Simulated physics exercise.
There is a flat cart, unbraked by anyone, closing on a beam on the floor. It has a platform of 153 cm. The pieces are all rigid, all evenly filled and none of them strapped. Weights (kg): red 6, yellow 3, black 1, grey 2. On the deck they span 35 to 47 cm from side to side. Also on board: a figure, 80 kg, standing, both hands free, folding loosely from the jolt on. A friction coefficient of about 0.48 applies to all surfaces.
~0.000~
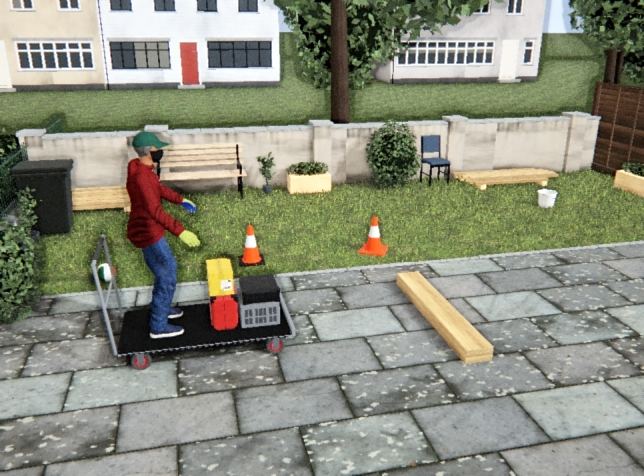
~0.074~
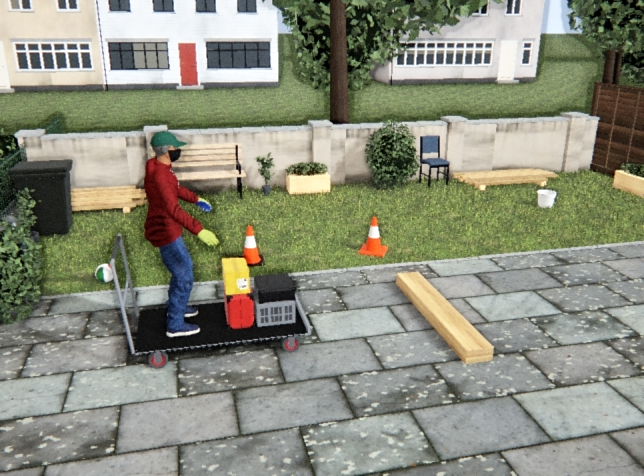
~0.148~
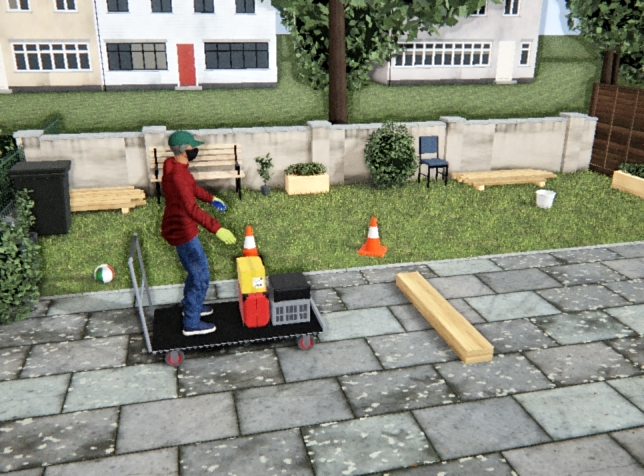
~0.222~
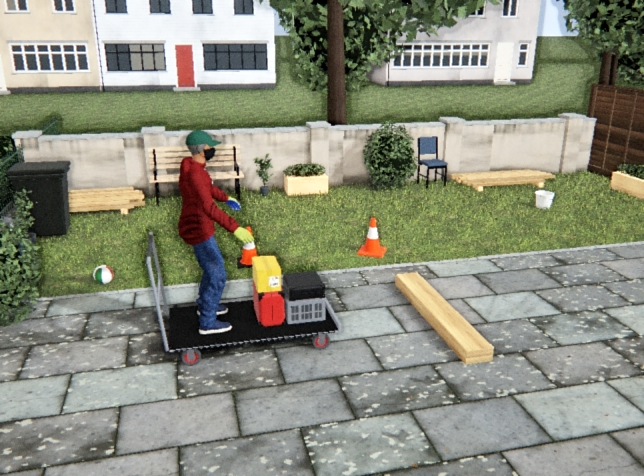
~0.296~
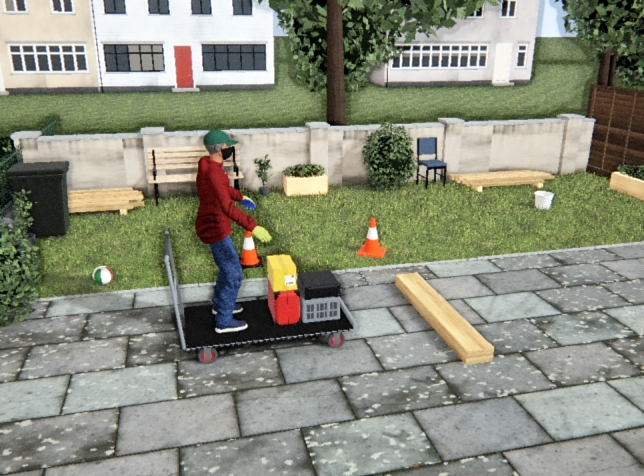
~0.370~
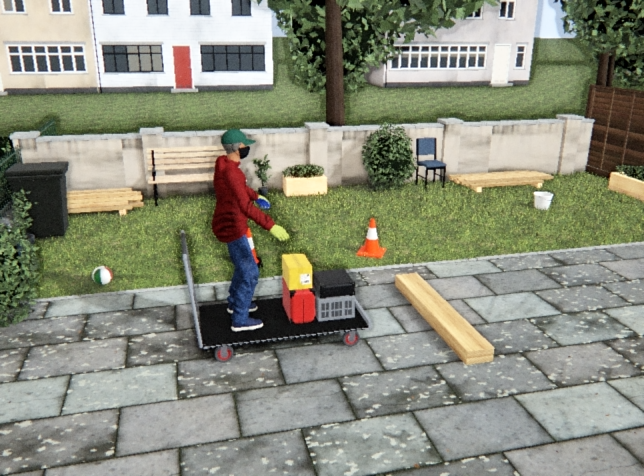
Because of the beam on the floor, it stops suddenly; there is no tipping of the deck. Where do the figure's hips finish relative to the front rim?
The figure's hips finish short of the front rim.
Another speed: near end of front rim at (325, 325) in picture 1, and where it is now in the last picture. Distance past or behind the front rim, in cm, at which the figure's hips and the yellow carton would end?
The hips would end 100 cm behind the front rim, and the yellow item 10 cm behind it.
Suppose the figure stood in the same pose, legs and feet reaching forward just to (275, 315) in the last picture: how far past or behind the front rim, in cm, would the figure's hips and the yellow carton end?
The hips would end 20 cm past the front rim and the yellow one 40 cm past it.
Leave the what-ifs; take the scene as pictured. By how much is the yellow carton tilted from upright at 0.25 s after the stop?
Its tilt is about 30°.
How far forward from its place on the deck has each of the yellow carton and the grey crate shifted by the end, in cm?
Yellow 105, grey 10; both in cm.
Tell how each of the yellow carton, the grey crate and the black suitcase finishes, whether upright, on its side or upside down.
They come to rest with yellow tilted over sideways, grey standing properly and black flipped fully over.
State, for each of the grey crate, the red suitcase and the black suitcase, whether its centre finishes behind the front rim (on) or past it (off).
Grey on, red on, black off.
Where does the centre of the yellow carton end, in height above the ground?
Near 10 cm above the ground.
Impact comes at 0.79 s.
After 1.34 s the figure's hips are 66 cm behind the rim, near (378, 227) in the last picture's view.
After 1.79 s the figure's hips are 32 cm behind the rim, near (410, 248) in the last picture's view.
When all is still (3.2 s), past the rim, yellow carton and black suitcase; behind it, red suitcase, grey crate and the figure's hips.
